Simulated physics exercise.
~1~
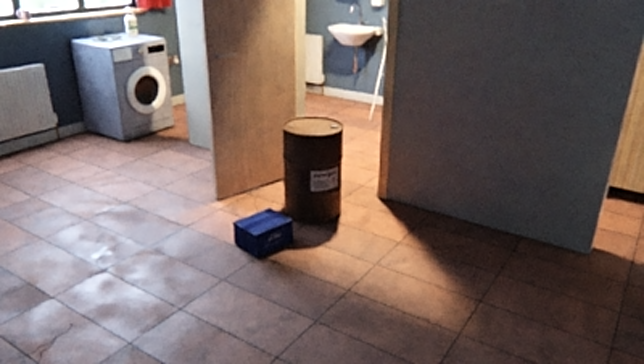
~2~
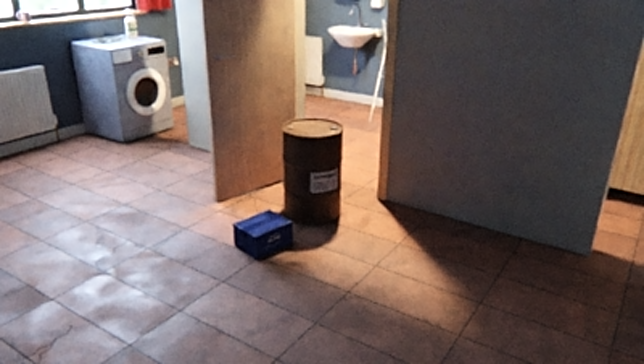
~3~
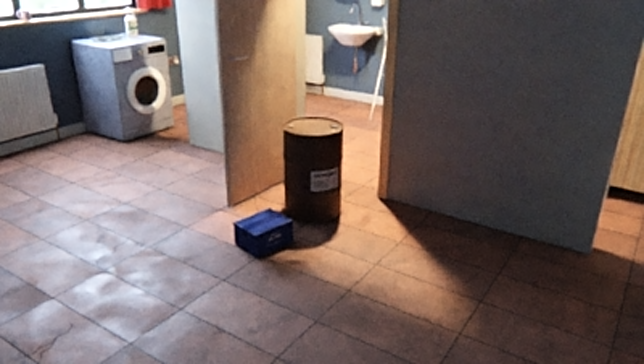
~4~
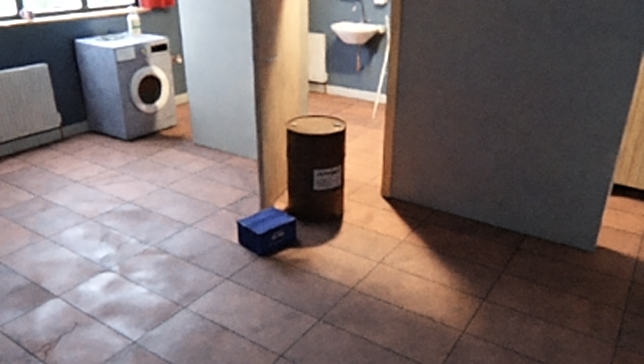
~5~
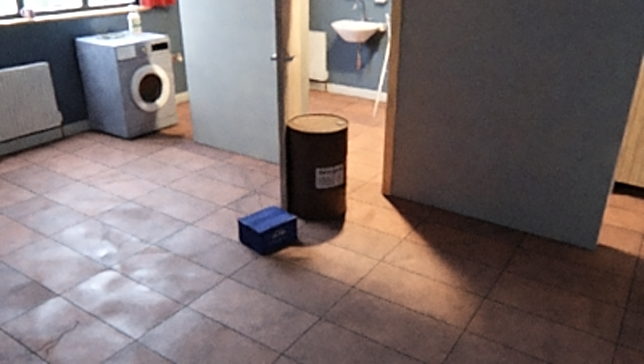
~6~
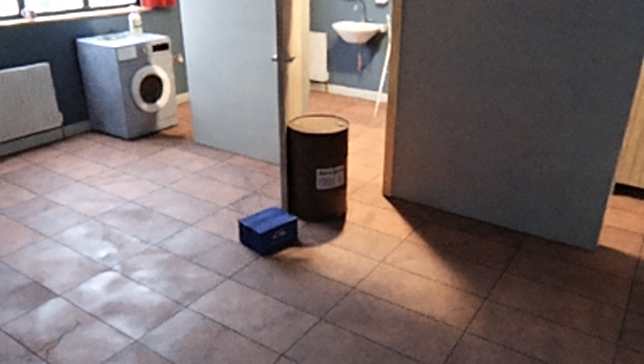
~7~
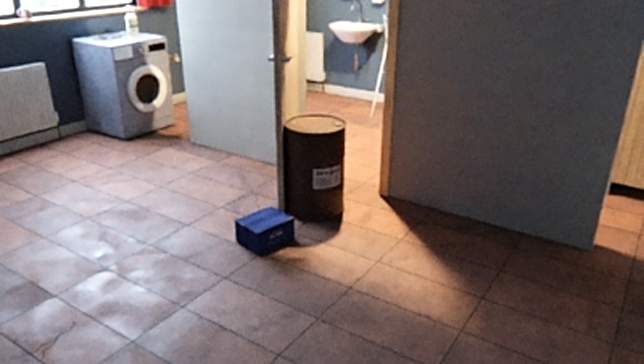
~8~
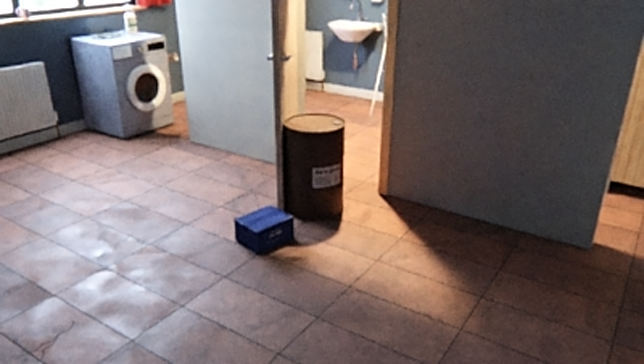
Tiled room with a washing machine and sink, a grey door swinging partway right and stopping ajar by an unmoving brown drum.
